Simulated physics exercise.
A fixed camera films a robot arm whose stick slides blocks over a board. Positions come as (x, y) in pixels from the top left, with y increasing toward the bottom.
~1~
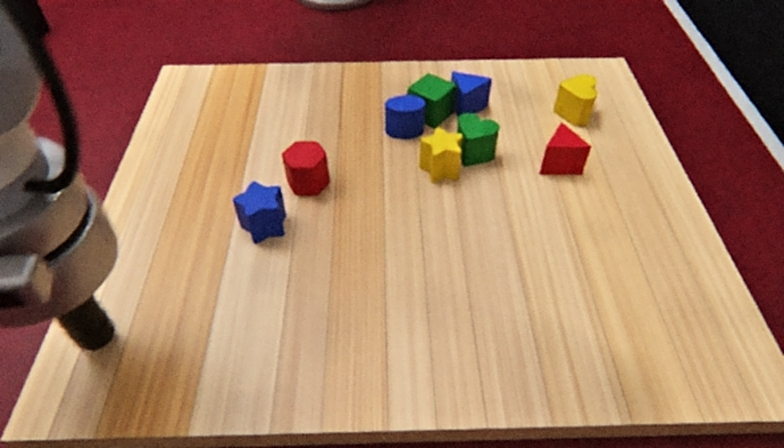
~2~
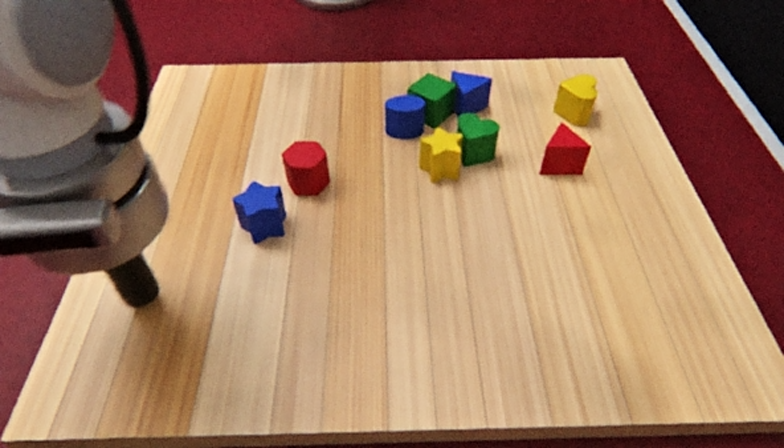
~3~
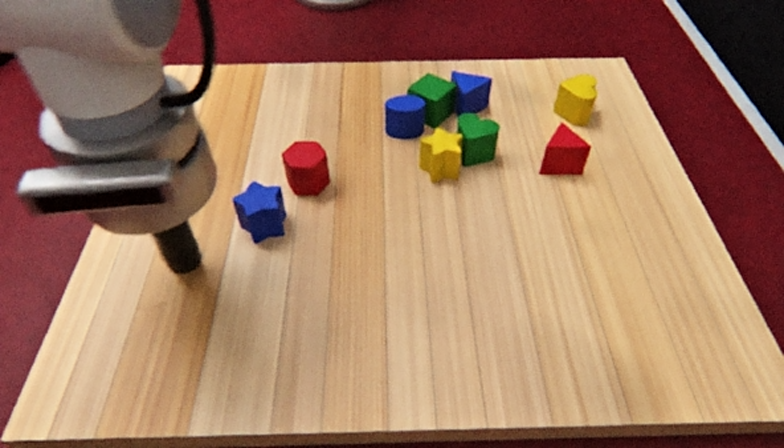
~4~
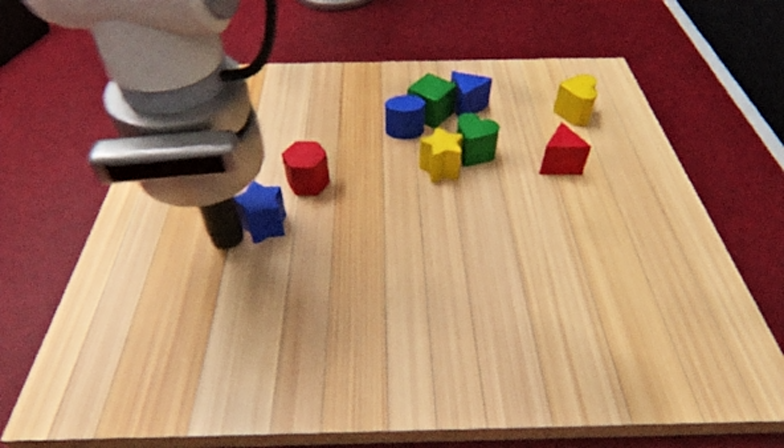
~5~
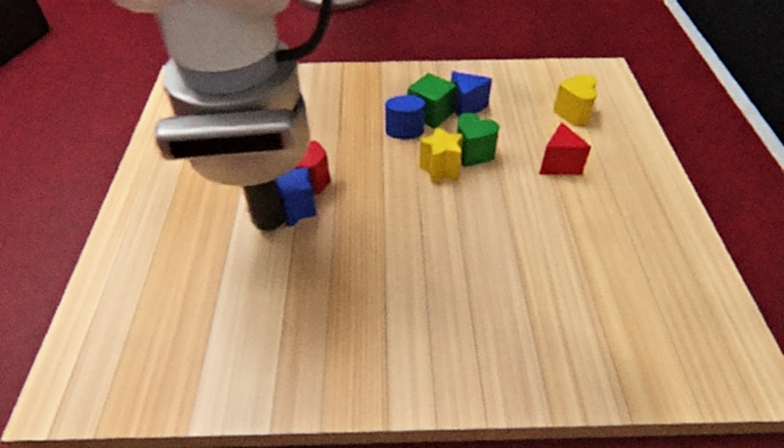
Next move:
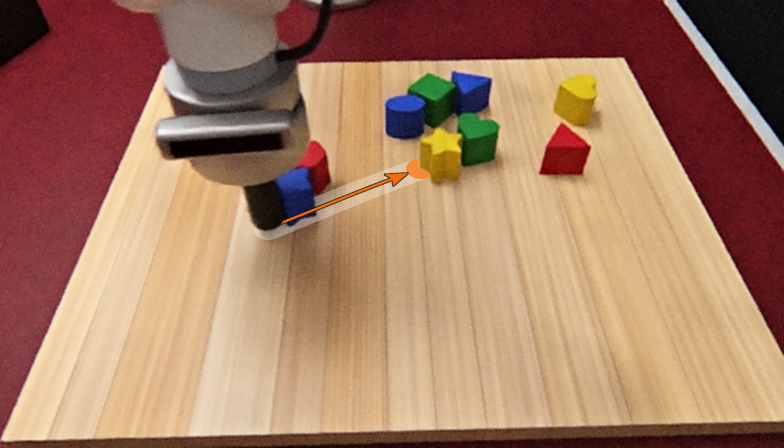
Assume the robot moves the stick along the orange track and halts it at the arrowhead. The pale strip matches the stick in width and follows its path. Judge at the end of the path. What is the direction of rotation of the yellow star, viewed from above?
Turns clockwise.
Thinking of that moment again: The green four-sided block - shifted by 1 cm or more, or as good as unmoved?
From what I can tell, it will keep its place.
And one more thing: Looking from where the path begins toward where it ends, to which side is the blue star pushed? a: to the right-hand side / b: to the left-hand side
b (to the left-hand side)
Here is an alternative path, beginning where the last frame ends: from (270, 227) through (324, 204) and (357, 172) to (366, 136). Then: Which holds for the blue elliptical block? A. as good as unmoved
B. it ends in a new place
It's B.
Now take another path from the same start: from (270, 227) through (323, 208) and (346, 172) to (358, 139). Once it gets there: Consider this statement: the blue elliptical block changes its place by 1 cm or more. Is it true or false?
That is true.
Path on the board, in a line from (270, 227) to (421, 169).
What follows on the original path. One third of the way, stick at (323, 198); blue star at (340, 157), turned 15° anticlockwise; red hexagon at (322, 133), turned 65° anticlockwise.
Two thirds of the way, stick at (373, 178); blue star at (363, 137), turned 60° anticlockwise; red hexagon at (325, 127), turned 95° anticlockwise.
At the end, stick at (421, 161); blue star at (364, 135), turned 75° anticlockwise; red hexagon at (325, 127), turned 95° anticlockwise; green four-sided block in place; yellow star at (453, 138), turned 20° clockwise; green heart at (482, 125), turned 20° anticlockwise.
